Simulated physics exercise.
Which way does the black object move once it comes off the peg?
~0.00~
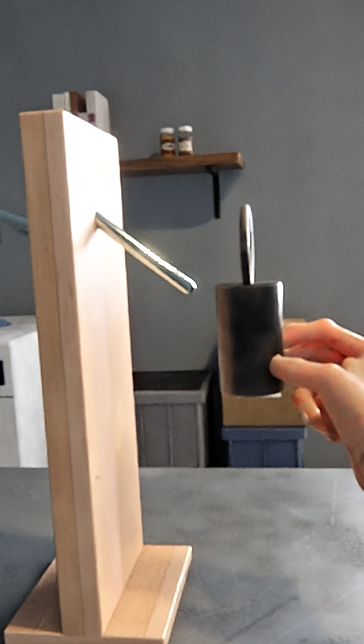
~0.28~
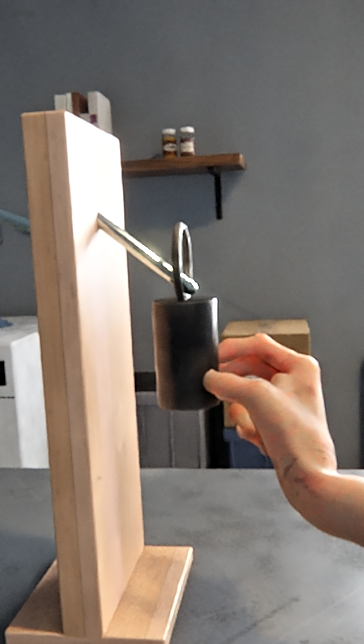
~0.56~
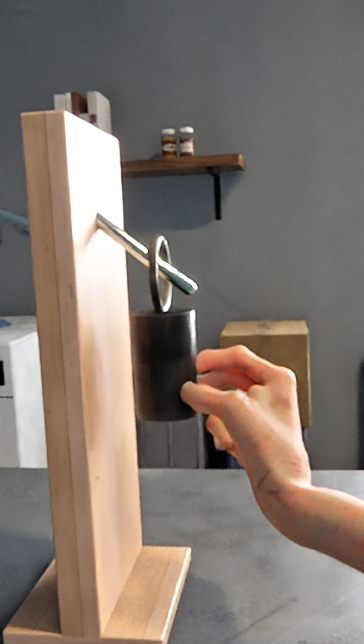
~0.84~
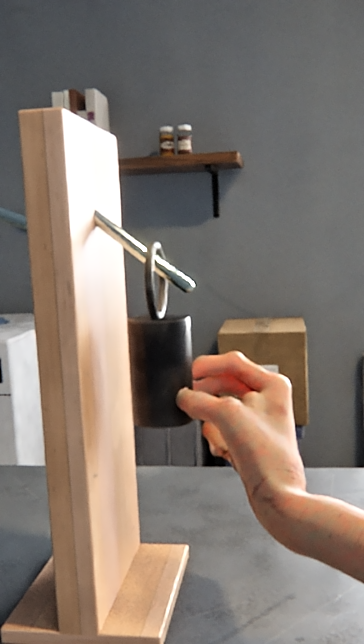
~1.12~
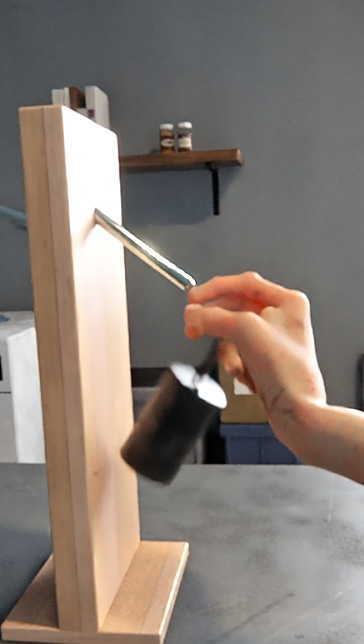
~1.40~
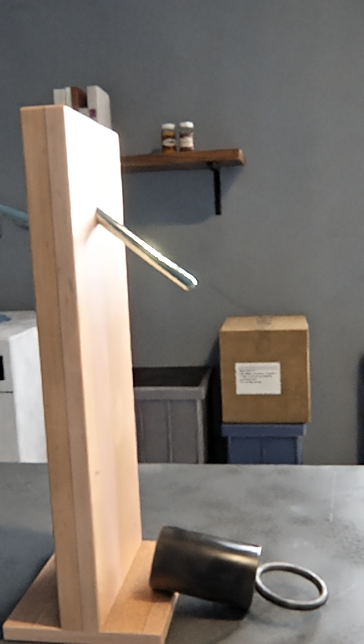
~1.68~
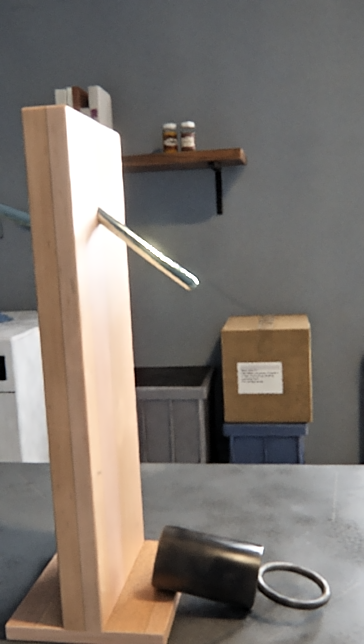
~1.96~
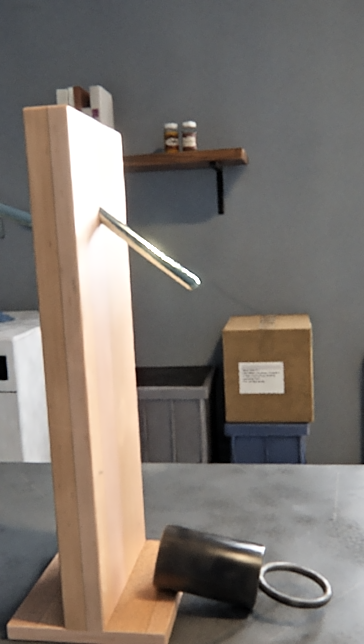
It moves down, dropping from the peg to the table, where it ends up lying on its side by the base of the stand.
